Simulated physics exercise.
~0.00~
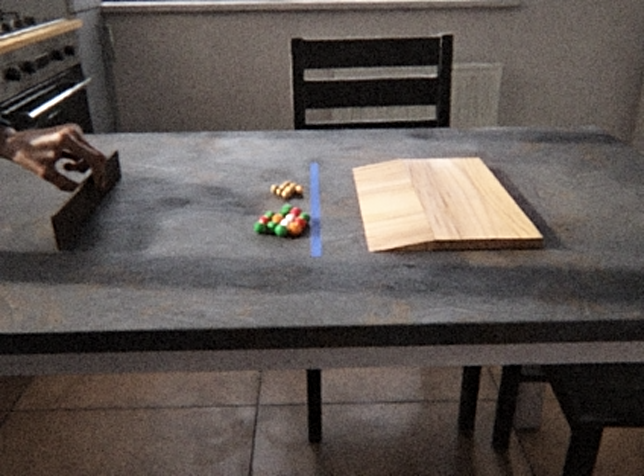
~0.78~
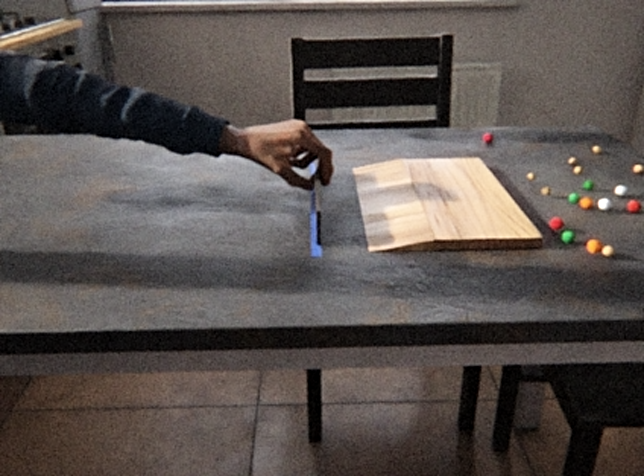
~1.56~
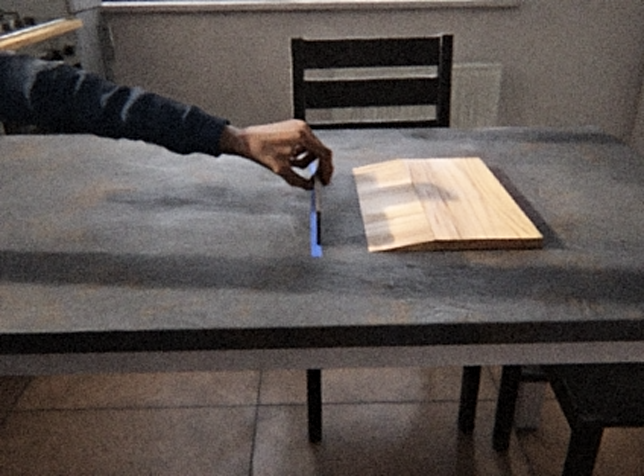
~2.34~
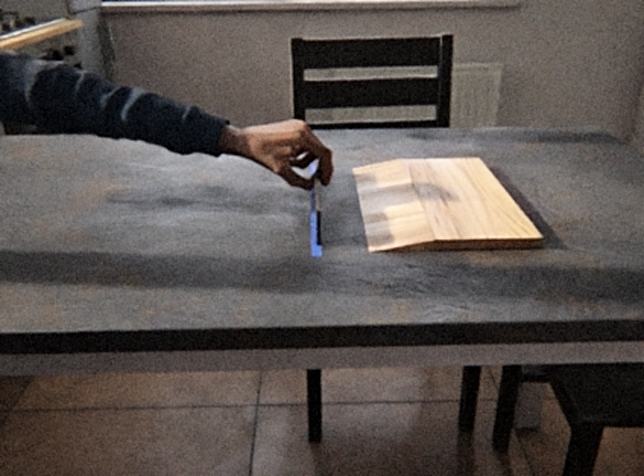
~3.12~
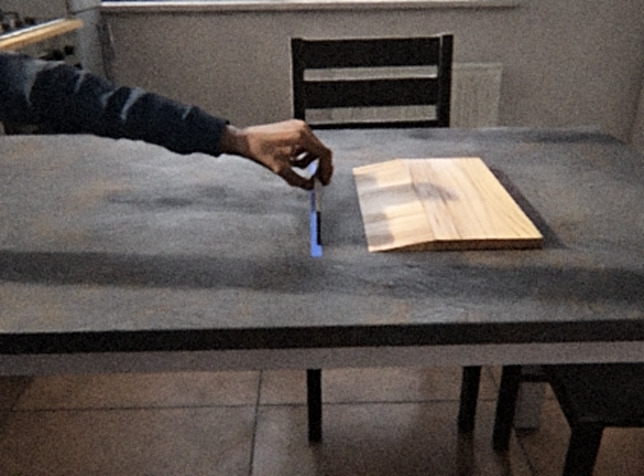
A hand at the left edge of a dark grey table holds a thin strip of wood upright, seen from the front and slightly above, with chairs and a radiator behind. Near the middle, a cluster of red, green, white and orange balls and a smaller cluster of tan pieces sit just left of a blue tape line, with a pale wooden slab to the right. The hand sweeps the strip rightward and stops it at the tape. Both groups travel past the slab and scatter across the table's right side. They then leave view, while the hand stays still at the tape.
